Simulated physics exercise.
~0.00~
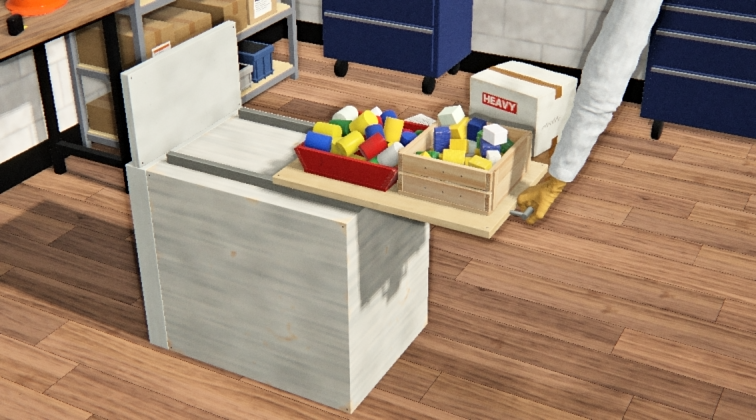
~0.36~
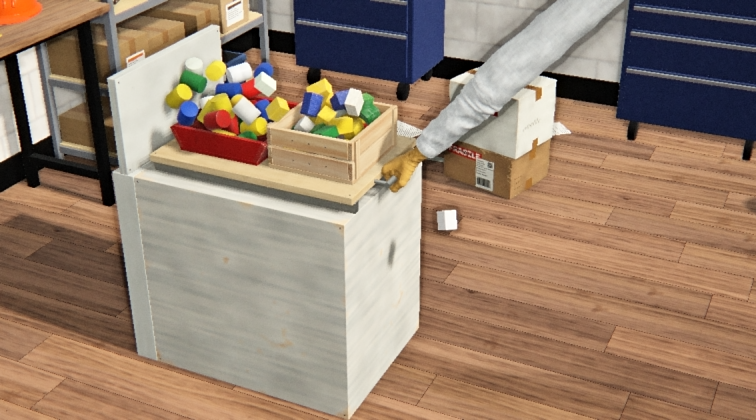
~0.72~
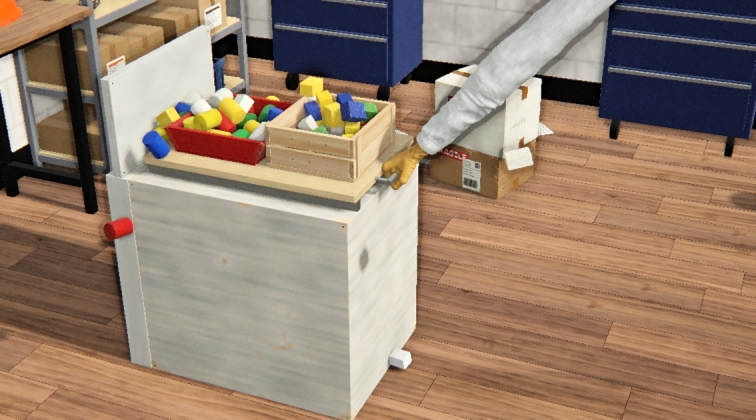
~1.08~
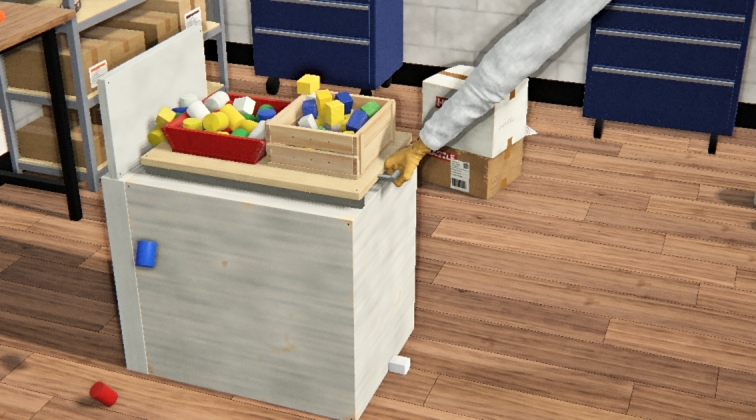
Sliding shelf with crates of colourful blocks being shoved left by a gloved hand, jolting pieces loose and dropping some to the floor.
